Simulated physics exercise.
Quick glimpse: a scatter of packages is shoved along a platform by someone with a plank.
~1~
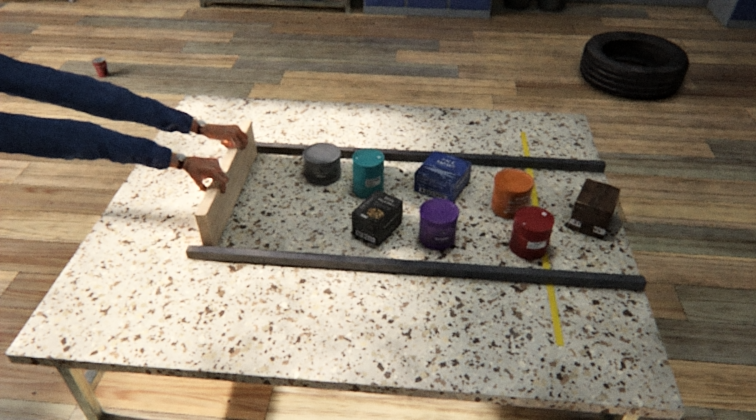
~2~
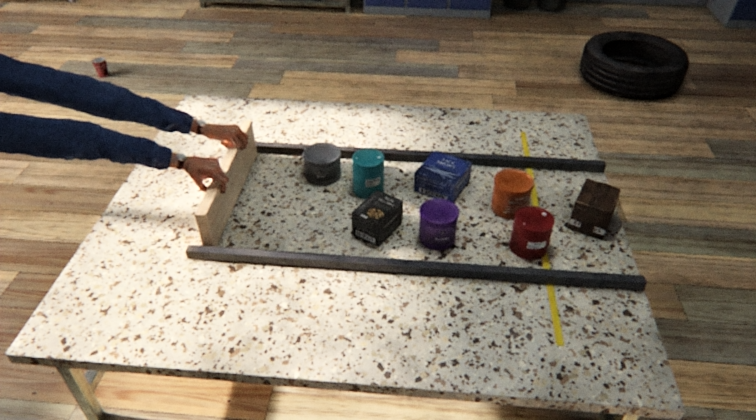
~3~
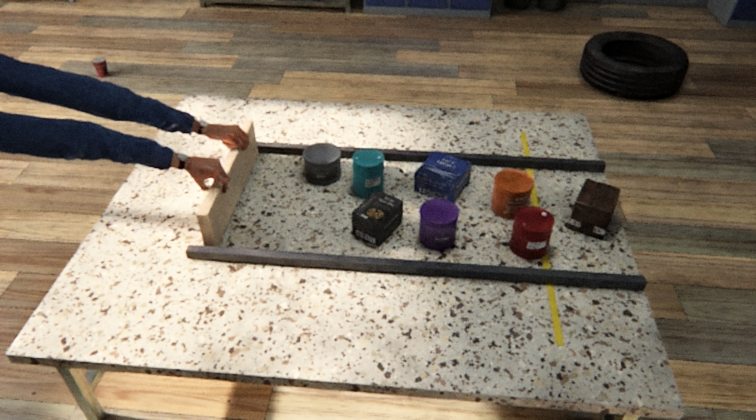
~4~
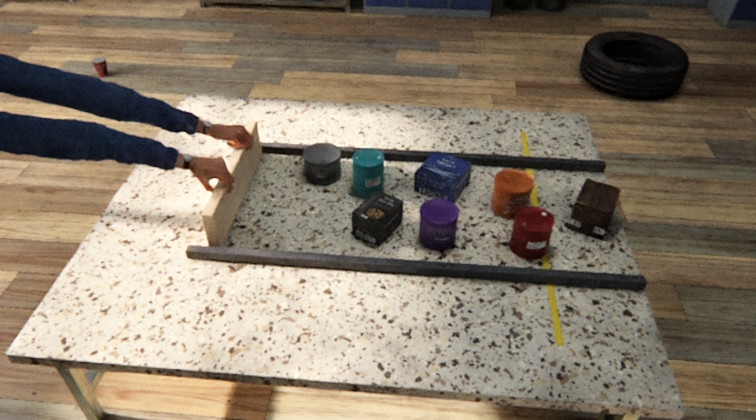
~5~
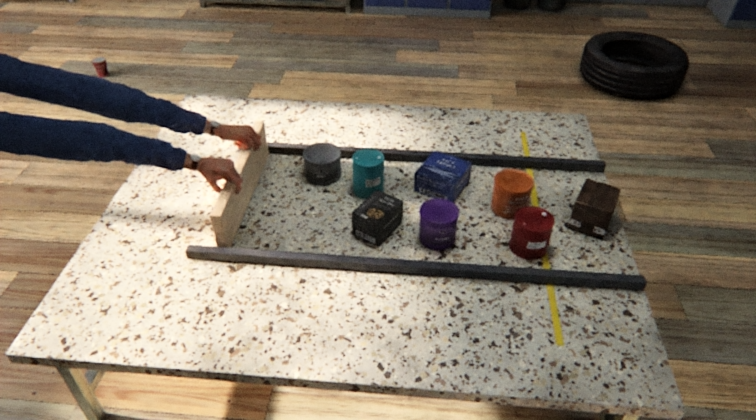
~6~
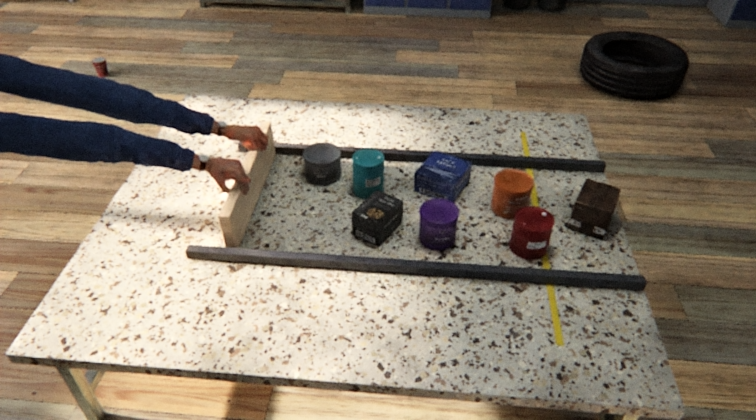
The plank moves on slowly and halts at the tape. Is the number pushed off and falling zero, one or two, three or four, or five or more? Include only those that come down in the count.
It is one or two.
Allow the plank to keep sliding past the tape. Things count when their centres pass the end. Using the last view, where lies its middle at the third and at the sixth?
The middle sits near (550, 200) at the first moment and near (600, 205) at the second.
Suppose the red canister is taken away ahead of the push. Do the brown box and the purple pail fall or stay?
The brown box is gone, and the purple pail keeps its place.
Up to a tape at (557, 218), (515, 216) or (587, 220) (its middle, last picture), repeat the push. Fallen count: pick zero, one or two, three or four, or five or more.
In the order of the places given: Three or four; 1 or 2; five or over.
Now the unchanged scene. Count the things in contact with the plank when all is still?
It adds up to 3.
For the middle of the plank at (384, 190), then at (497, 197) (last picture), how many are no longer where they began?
The counts are 4 and 8.
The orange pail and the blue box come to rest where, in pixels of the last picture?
Around (616, 215), then around (590, 194).
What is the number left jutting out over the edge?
The number is 3.
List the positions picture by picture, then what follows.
The first frame shows brown box (594, 209); red canister (531, 233); orange pail (512, 194); plank (230, 181); tape (538, 217).
The second frame shows red canister (531, 233); turquoise canister (368, 174).
The third frame shows orange pail (512, 194); blue box (443, 176).
The fourth frame shows brown box (594, 209); purple pail (438, 224).
The fifth frame shows red canister (531, 233); black box (378, 218).
The sixth frame shows brown box (594, 209); red canister (531, 233); orange pail (512, 194); plank (251, 182); tape (538, 217).
Soon after, none off yet; brown box at rest near (594, 209); red canister at rest near (531, 233); orange pail at rest near (512, 194).
At rest, the number that fall off is one or two; fallen, brown box.
